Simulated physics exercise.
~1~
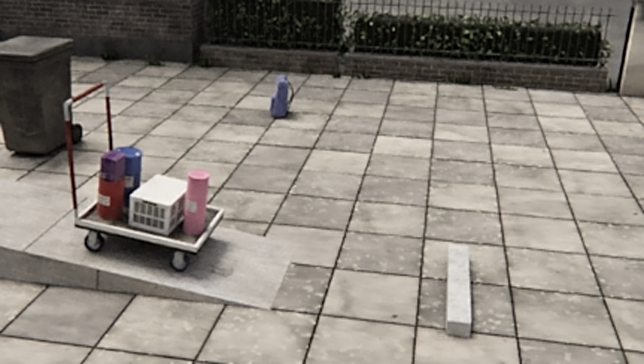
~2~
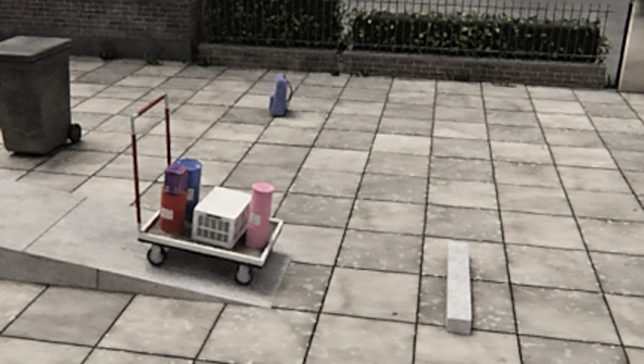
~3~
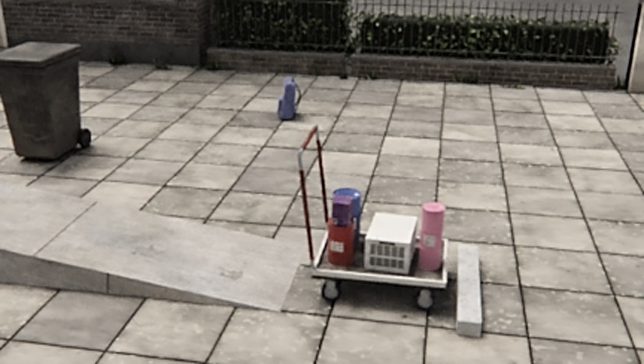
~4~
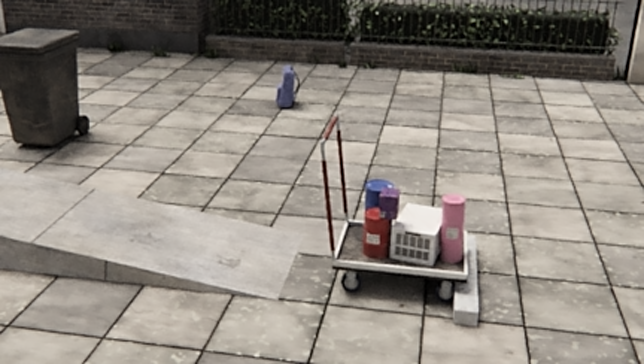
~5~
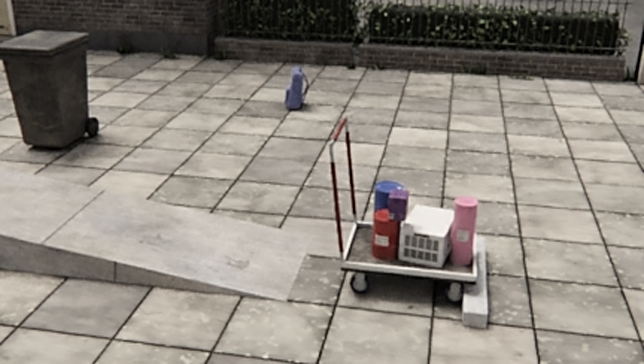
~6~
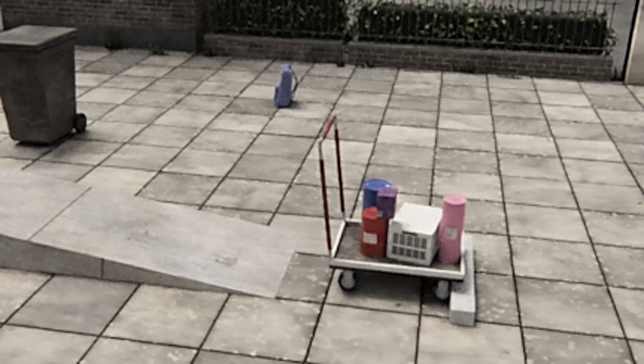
On a paved yard, a trolley carrying a purple box, a white crate and red, blue and pink canisters rolled right, down a low ramp and across the slabs, until it stopped against a pale kerb with everything still upright on board.
